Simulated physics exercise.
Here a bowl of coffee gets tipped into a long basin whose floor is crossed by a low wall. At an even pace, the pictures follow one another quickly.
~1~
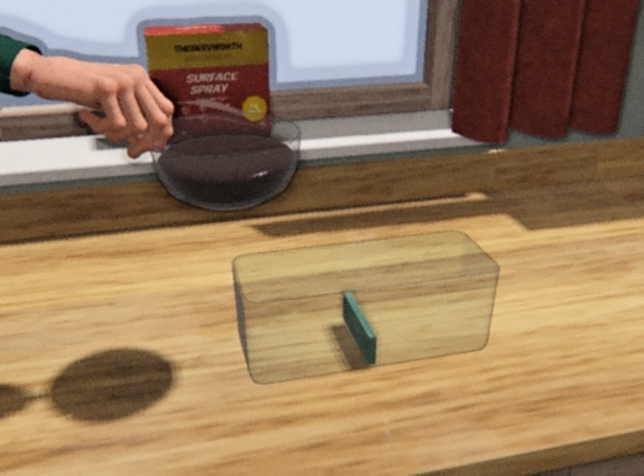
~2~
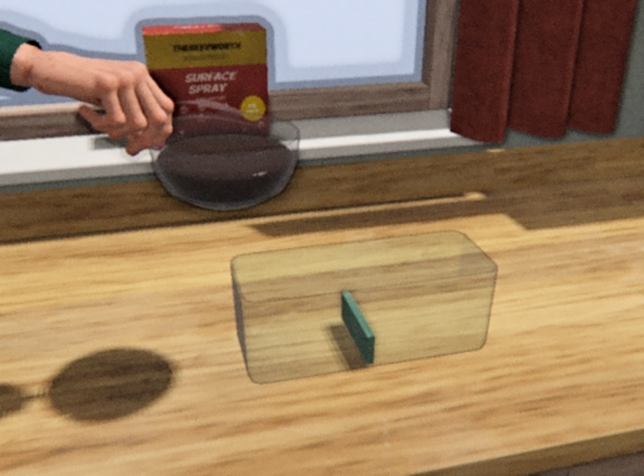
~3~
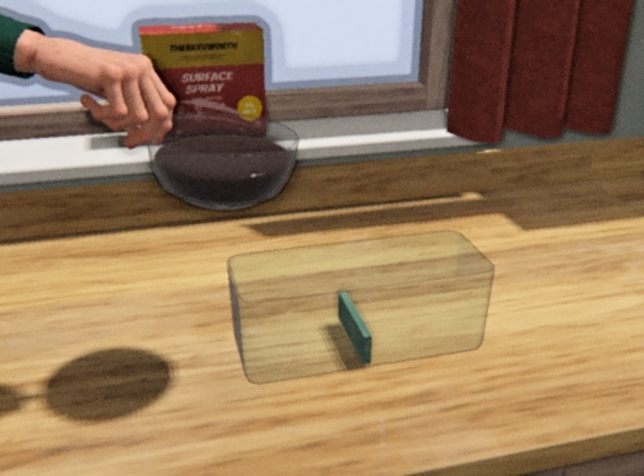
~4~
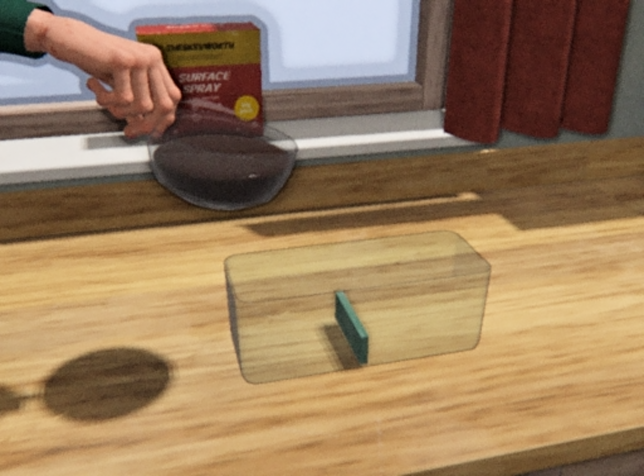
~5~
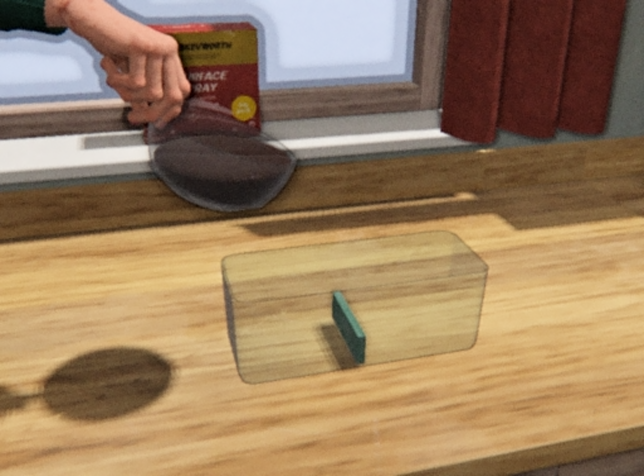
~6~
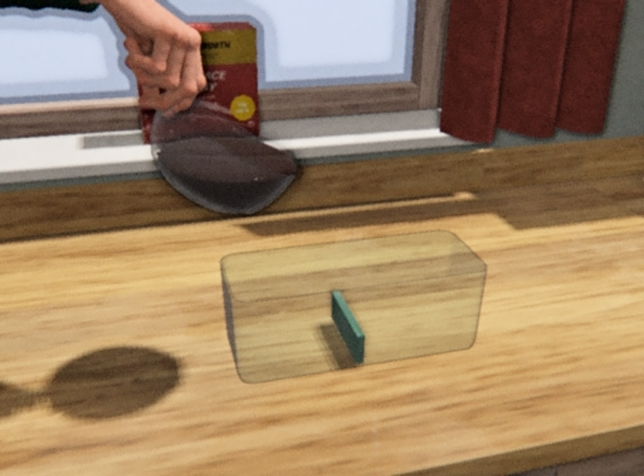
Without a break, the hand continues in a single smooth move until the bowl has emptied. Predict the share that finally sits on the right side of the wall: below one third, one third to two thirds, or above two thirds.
Never reaches a third.
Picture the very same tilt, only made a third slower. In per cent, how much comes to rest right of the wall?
About 25 per cent.
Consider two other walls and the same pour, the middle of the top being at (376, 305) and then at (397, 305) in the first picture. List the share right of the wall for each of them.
In order, near 10 and 10 in a hundred.
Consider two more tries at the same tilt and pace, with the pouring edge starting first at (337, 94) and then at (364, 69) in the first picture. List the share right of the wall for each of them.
First try: About 60 %; second try: About 75 %.
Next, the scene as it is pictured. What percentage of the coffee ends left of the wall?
I'd estimate around 75 per cent.
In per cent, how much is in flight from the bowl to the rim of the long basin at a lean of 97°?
Around 40 in a hundred, more or less.
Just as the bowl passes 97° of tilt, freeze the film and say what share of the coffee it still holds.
Some 15 per cent has not yet come out.
A moment on, the tilt is 97° and 14 per cent is still to pour, 38 is left of the wall and 8 right of it.
Next, the tilt is 114° and 0 per cent is still to pour, 74 is left of the wall and 14 right of it.
Then the tilt is 114° and 0 per cent is still to pour, 75 is left of the wall and 18 right of it.
Later the tilt is 114° and 0 per cent is still to pour, 75 is left of the wall and 18 right of it.
At rest 75 per cent lies left of the wall, 18 right of it and 7 outside.
